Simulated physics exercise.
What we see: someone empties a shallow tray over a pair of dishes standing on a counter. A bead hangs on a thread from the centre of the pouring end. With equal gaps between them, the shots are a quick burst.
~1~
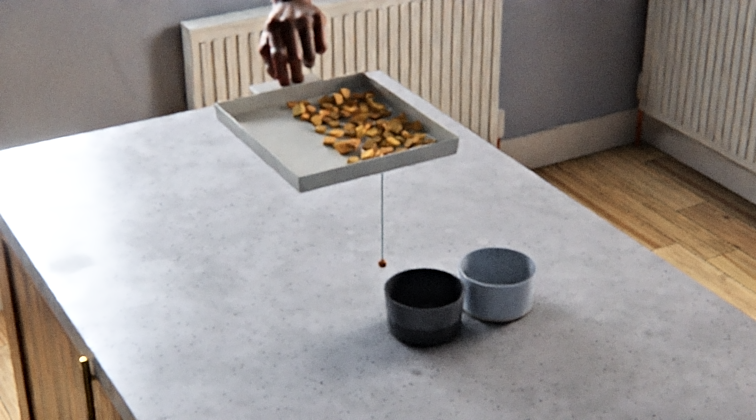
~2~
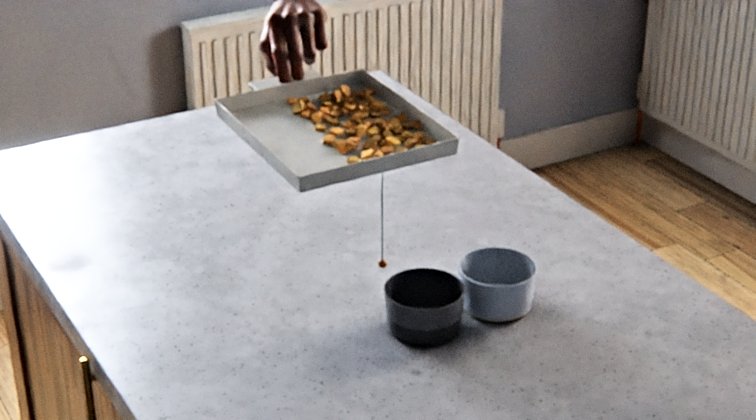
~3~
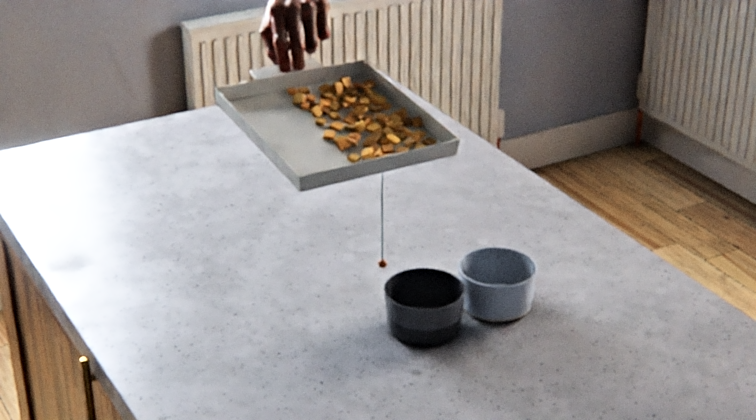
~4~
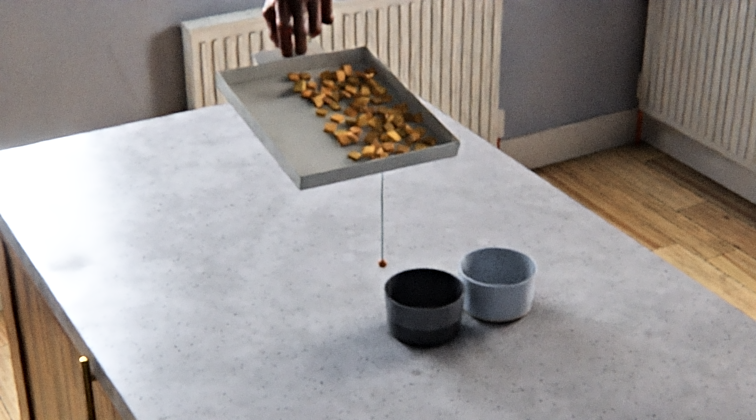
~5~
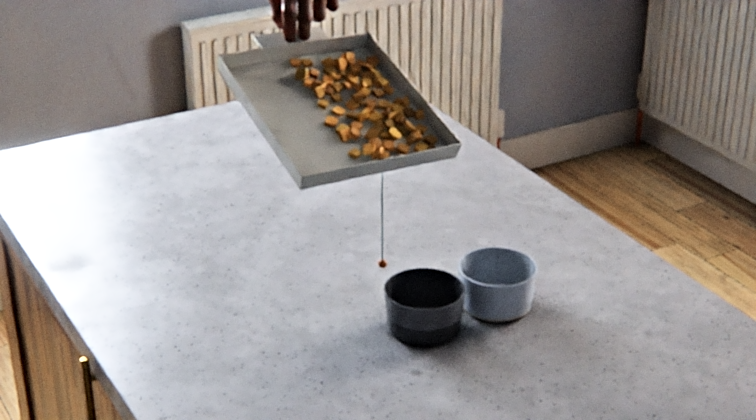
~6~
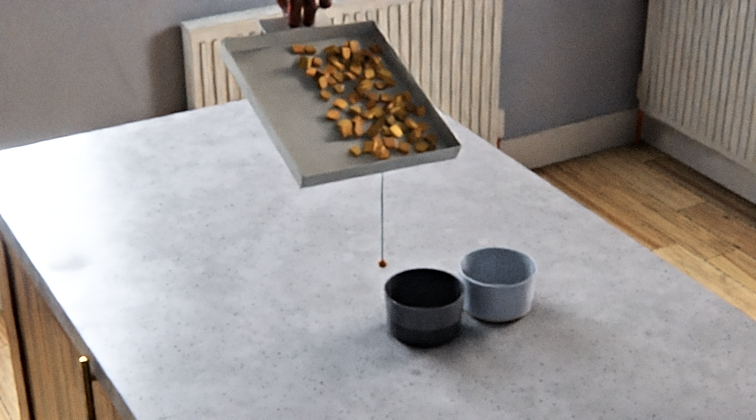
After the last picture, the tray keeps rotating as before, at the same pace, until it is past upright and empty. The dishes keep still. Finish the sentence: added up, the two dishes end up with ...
... over half of it.
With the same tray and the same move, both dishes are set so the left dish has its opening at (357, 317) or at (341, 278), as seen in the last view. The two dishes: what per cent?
Trial 1 50%, trial 2 10%.
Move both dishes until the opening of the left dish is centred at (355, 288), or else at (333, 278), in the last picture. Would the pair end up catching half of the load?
Well, the minor share the first time and the minor share the second time.
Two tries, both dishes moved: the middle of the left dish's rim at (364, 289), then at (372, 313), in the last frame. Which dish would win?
It comes out as the dish further right in the first try and the dish further right in the second.
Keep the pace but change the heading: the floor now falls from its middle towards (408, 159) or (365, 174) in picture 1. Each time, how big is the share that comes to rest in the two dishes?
Near 40 % and, after that, 40 %.
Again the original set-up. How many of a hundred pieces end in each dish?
Estimate - left dish 50 percent, right dish 30 percent.
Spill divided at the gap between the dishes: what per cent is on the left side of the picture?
Roughly 70 in a hundred.
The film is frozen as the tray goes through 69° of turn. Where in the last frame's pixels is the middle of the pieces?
The middle of the pieces lands at roughly (420, 145).
Just after the last frame, tray tipped steeply; almost all on the tray; just a few in the air.
A moment on, tray tipped past a quarter turn; roughly half on the tray; roughly a quarter in the left dish; roughly a quarter in the right dish; about a tenth outside both; about a tenth in the air.
Further on, tray tipped past a quarter turn; roughly half in the left dish; roughly a quarter in the right dish; roughly a quarter outside both.
When it is over, tray tipped past a quarter turn; roughly half in the left dish; roughly a quarter in the right dish; roughly a quarter outside both.
